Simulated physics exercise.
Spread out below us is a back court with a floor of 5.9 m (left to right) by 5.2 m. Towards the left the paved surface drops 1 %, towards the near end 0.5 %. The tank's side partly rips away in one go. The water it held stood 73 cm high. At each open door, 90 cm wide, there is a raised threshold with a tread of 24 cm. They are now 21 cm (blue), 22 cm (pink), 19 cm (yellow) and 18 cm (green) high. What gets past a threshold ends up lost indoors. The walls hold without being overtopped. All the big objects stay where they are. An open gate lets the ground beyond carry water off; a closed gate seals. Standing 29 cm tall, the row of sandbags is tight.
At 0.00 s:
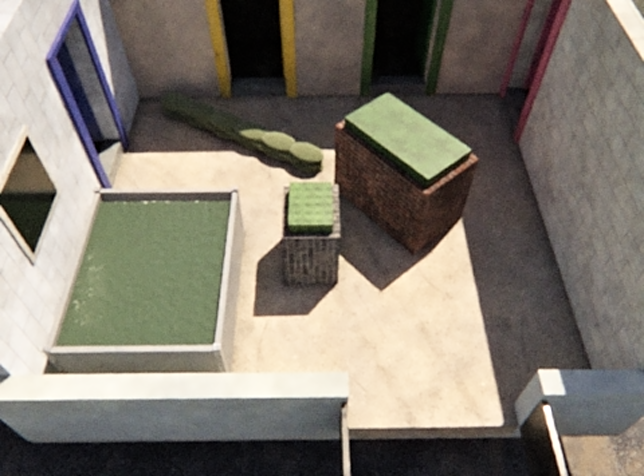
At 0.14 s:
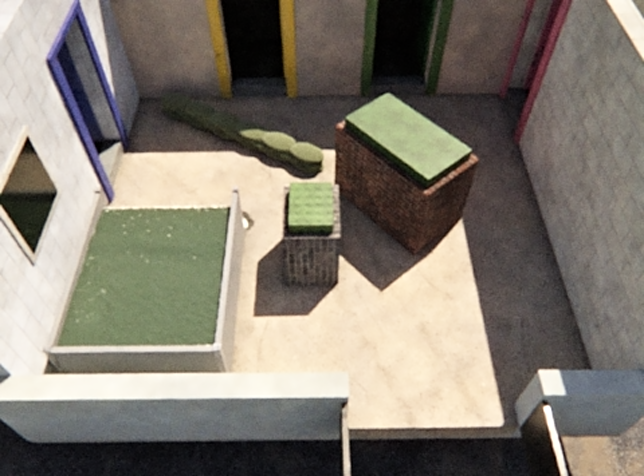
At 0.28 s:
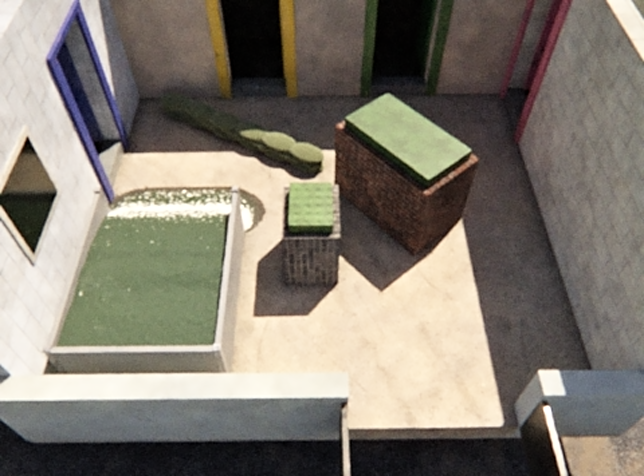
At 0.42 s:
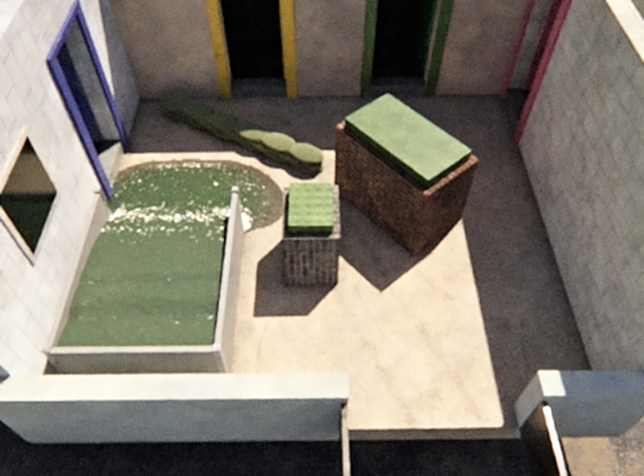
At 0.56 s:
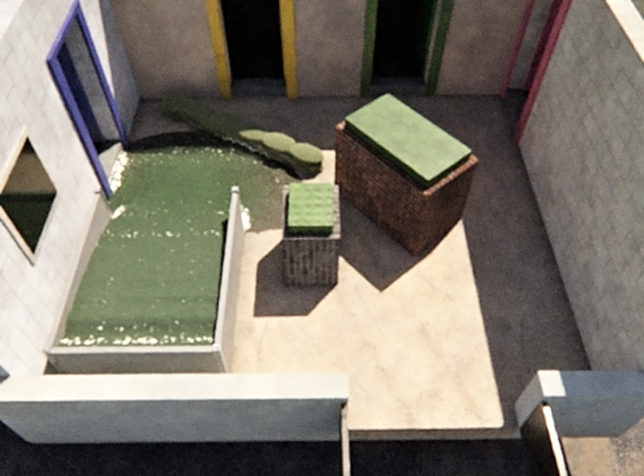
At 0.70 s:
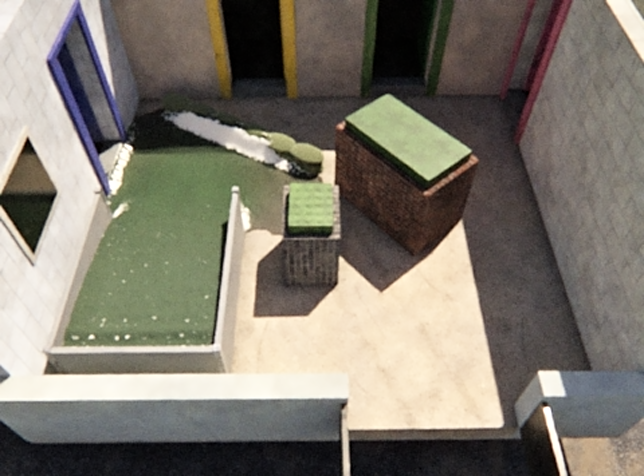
The clip opens on still green water filling a pale tank at the left of a walled courtyard, near two blocks with green tops. Water then bursts from the tank's far side, foaming onto the paving, and spreads back past the blue doorway, reaching the long, low green shape behind.
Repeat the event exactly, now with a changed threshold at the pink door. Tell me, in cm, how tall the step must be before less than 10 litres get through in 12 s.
It would have to be roughly 19 cm high.
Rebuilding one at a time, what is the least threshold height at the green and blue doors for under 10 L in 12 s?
Close to 6.0 cm (green) and close to 34 cm (blue).
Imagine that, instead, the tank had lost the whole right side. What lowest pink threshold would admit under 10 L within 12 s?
Required height: Approx. 11.0 cm.
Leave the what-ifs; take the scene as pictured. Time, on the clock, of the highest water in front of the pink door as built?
I'd guess close to 3.6 seconds.
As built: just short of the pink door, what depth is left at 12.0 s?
About 1.0 cm.
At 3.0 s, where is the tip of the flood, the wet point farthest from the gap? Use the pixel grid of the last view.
Front tip: Approx. (497, 100) px.
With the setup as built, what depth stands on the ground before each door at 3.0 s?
Centimetres: Blue = 34, pink = 2, yellow = 13, green = 5.
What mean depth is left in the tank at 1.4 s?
About 36 cm.
After 1.4 s water covers 25 % of the floor, deepest (65 cm) near (139, 104); it has not reached the pink door.
After 3.0 s water covers 55 % of the floor, deepest (34 cm) near (121, 168); 2 cm at the pink door, 0 litres in over its 22 cm threshold.
After 12.0 s water covers 90 % of the floor, deepest (13 cm) near (50, 410); 1 cm at the pink door, 3 litres in over its 22 cm threshold.
At the pink door as built, the water arrived by 3.0 s and peaked near 23 cm at 3.6 s.
Run again over the same 12 s with other heights there, 14 litres in over 17.5 cm, 6 litres over 20.5 cm. The limit of 10 litres is kept from about 19 cm up.
